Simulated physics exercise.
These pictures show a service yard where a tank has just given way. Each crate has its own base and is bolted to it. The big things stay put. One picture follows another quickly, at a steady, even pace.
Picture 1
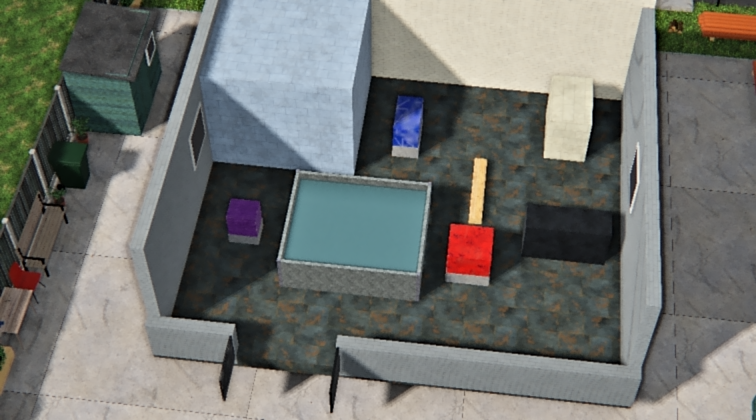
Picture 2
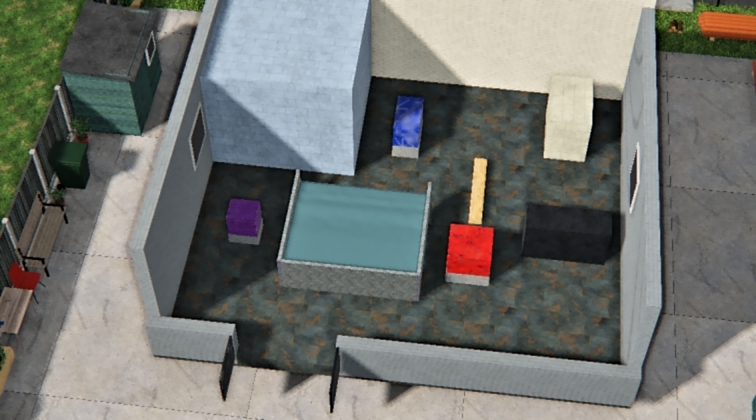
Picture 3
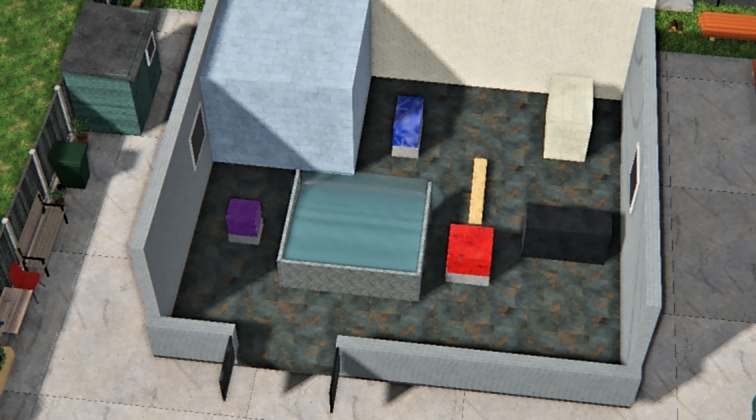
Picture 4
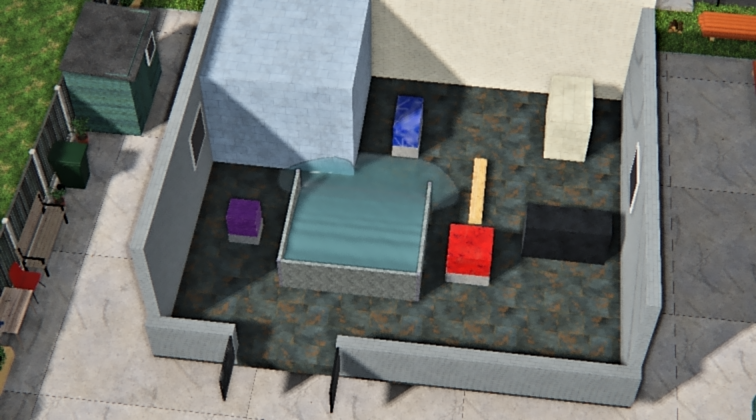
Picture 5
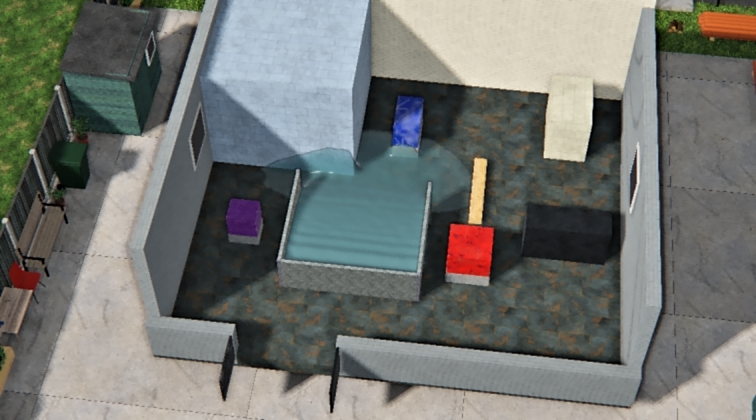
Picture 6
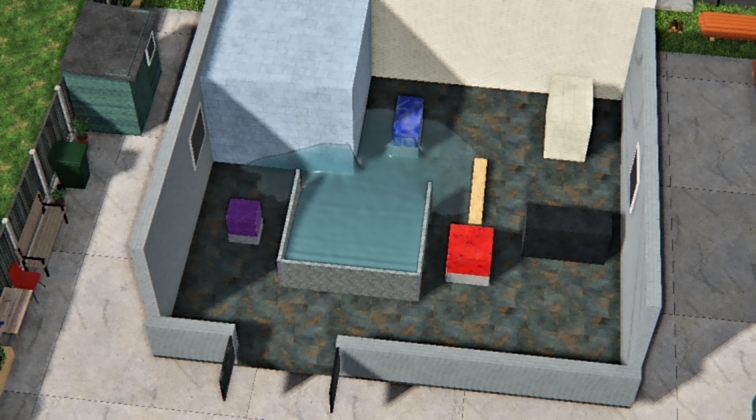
At the start, a rectangular tank of still, blue-green water stands in a walled yard among coloured blocks. Its far side opens and the water's surface ripples, then water pours out through the gap, fanning across the dark floor towards the blue block and the large pale-blue block.
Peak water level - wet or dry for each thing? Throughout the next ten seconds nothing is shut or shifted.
One by one: The red crate is left dry. The blue crate is left wet. The purple crate is left dry.
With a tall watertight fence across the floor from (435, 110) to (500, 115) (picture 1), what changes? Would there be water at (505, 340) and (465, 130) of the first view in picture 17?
As listed: Dry, awash.
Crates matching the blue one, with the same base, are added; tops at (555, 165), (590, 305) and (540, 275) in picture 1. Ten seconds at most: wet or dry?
So, the first one stays clear of it, the next one stays clear of it, and the final one stays clear of it.
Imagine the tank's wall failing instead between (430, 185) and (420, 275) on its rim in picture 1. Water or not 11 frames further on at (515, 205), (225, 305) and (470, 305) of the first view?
One by one, they turn out drenched, not soaked and drenched.
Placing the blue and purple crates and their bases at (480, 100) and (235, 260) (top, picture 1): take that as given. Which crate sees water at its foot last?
The red one comes last.
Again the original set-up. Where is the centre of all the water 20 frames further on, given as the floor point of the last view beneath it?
I'd put it at around (408, 180).
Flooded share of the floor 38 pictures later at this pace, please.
My estimate is close to 90 per cent.
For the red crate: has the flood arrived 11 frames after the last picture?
Red crate dry.
A moment on, water covers 30 % of the floor; the red crate not reached, the blue crate water round its plinth, the purple crate water round its plinth.
Next, water covers 40 % of the floor; the red crate not reached, the blue crate water round its plinth, the purple crate water round its plinth.
Then, water covers 65 % of the floor; the red crate water round its plinth, the blue crate water round its plinth, the purple crate water round its plinth.
Later, water covers 90 % of the floor; the red crate water round its plinth, the blue crate water round its plinth, the purple crate water round its plinth.
In the end, water covers 100 % of the floor; the red crate stayed above the water, the blue crate was topped, the purple crate stayed above the water.
